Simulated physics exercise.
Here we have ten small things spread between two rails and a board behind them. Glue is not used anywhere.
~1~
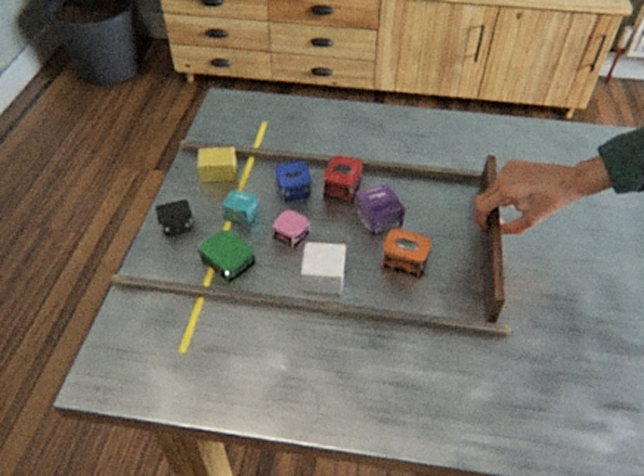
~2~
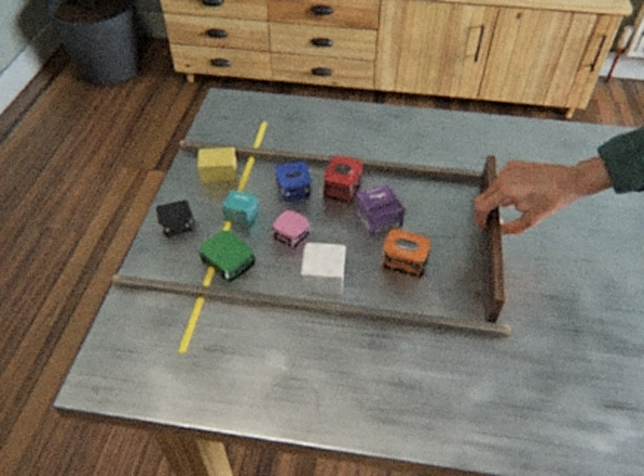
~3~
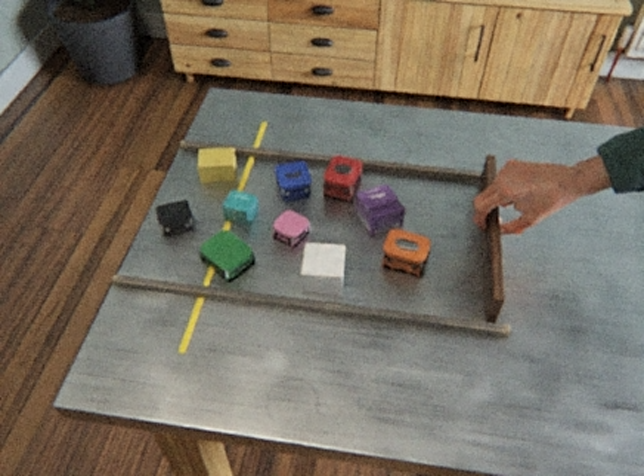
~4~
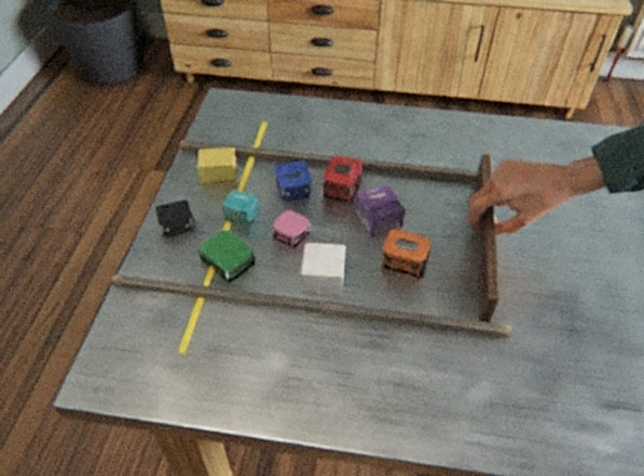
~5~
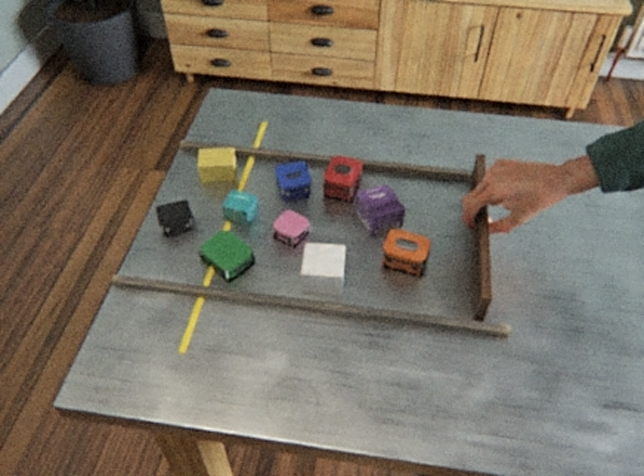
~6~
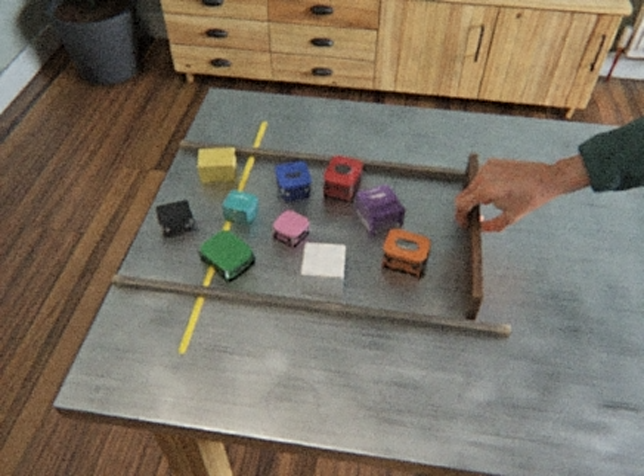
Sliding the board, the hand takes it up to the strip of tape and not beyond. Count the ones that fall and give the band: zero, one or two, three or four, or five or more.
Band: Zero.
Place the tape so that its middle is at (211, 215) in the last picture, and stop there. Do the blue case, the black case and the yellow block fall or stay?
In short: Blue case safe, black case gone, yellow block gone.
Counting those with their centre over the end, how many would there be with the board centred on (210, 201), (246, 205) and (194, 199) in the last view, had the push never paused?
Past the end: 2, 0 and 6.
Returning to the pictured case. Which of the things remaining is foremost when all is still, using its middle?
The foremost one is the yellow block.
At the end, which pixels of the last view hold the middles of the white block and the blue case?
(188, 264) and (200, 169), approximately.
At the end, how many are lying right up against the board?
That number would be 4.
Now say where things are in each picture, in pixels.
The first frame shows black case (175, 218); yellow block (217, 165); turquoise box (240, 208); board (491, 233); tape (230, 217).
The second frame shows yellow block (217, 165); board (491, 233).
The third frame shows turquoise box (240, 208); pink case (291, 229).
The fourth frame shows black case (175, 219); blue case (294, 182).
The fifth frame shows yellow block (217, 165); red case (343, 179).
The sixth frame shows black case (175, 219); yellow block (217, 165); turquoise box (240, 208); board (472, 231); tape (230, 217).
Early on, none off yet; black case at rest near (175, 219); yellow block at rest near (217, 165); turquoise box at rest near (240, 208).
Finally, the number that fall off is zero.
